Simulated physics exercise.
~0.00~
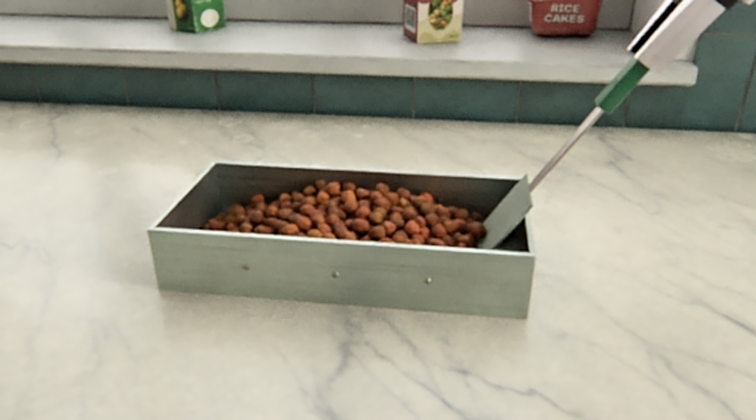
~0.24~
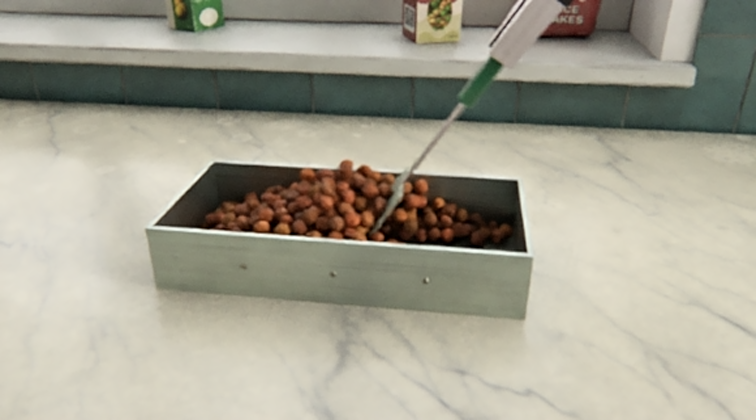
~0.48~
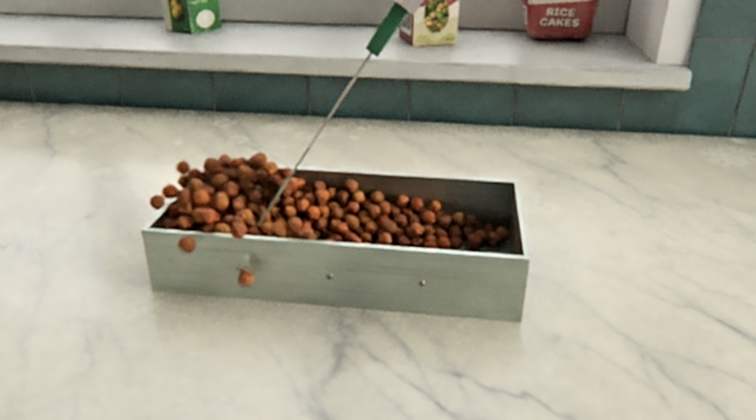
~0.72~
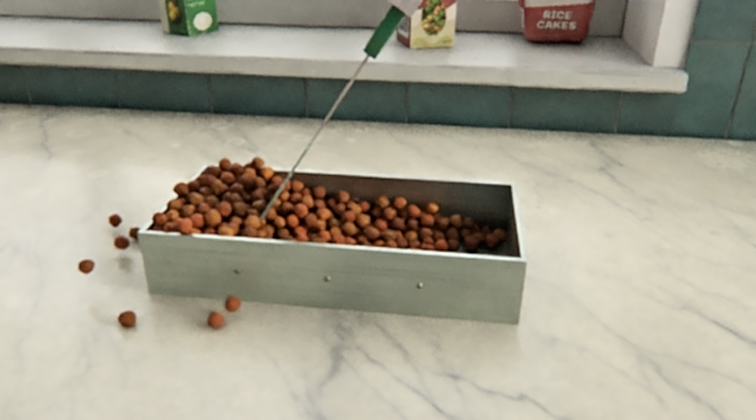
At first, a flat turner with a green and white handle, held by a robot's gripper, rests at the right end of a grey trough of hazelnuts on a marble counter. The blade sweeps left through the nuts, pushing them into a mound ahead of it. As it nears the left end, the heap swells above the rim and several nuts tumble over the front and left sides. The turner then stops, leaning in the pile. A few hazelnuts lie scattered on the counter, while nearly all the rest remain in the trough, piled highest at the left.
